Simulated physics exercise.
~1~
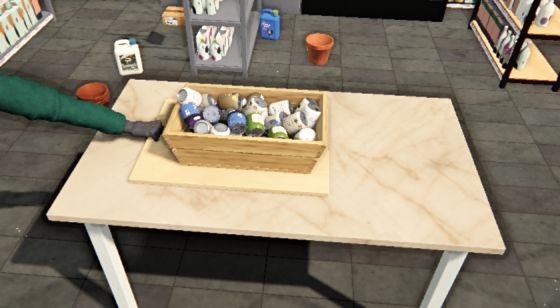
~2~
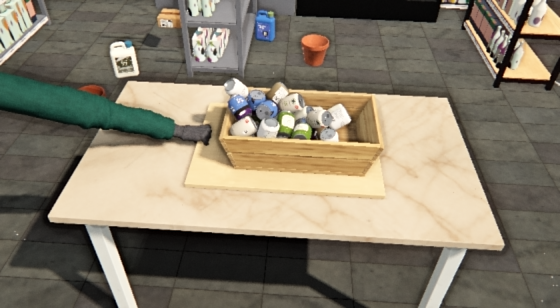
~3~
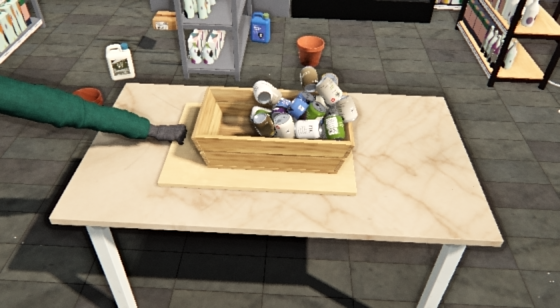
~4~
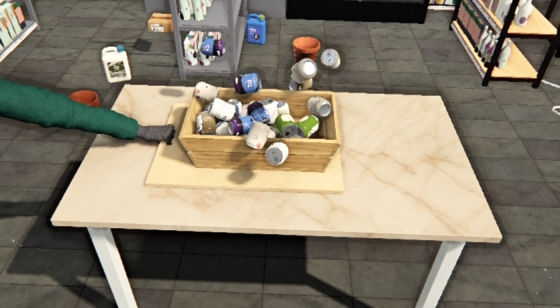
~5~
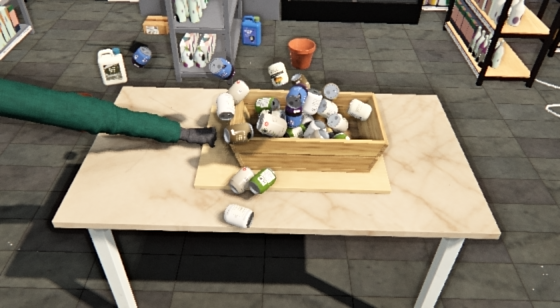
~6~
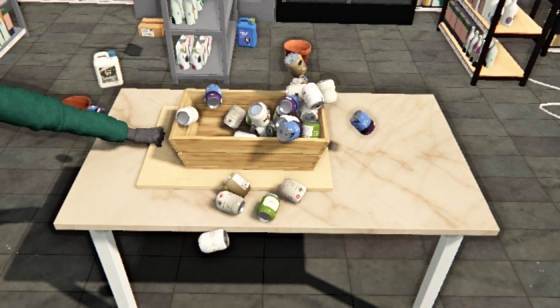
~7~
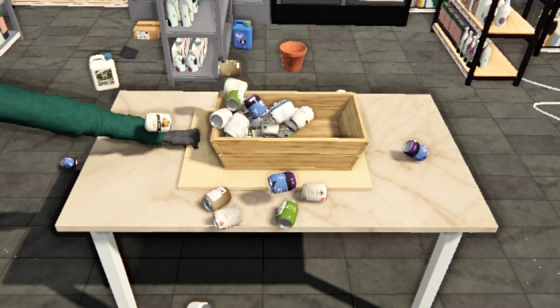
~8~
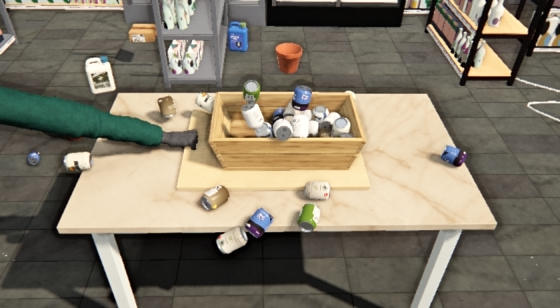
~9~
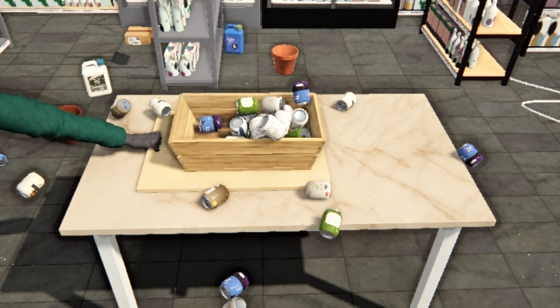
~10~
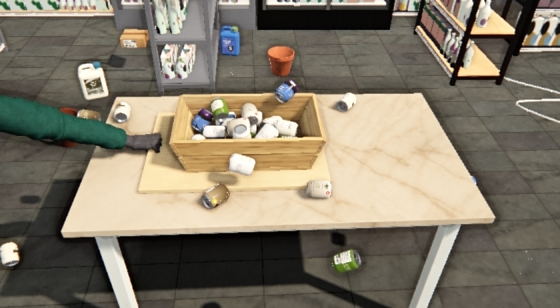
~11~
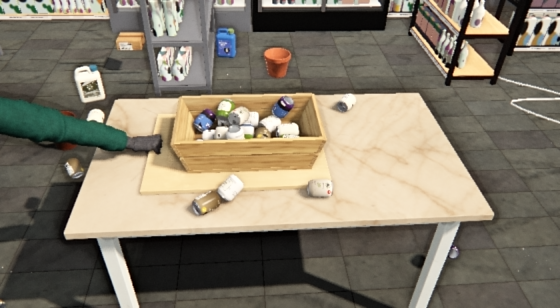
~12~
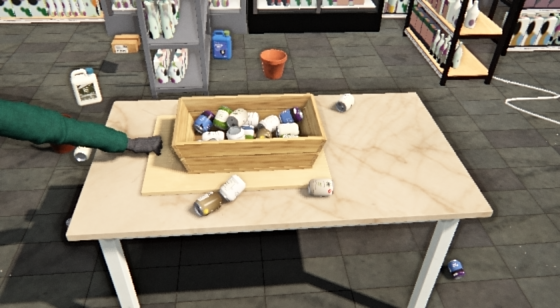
At first, a green-sleeved arm holds the edge of a board on a marble-topped table, with a wooden tote full of small cans resting on it. The arm slides the board right, then back left, and the cans shift and heap up inside. As the strokes repeat, cans hop over the sides, some landing on the tabletop and others dropping to the dark tiled floor. More roll outward and fall off the table's edges. Finally the board rests toward the left, the tote still upright and holding many cans, with a few lying around it.
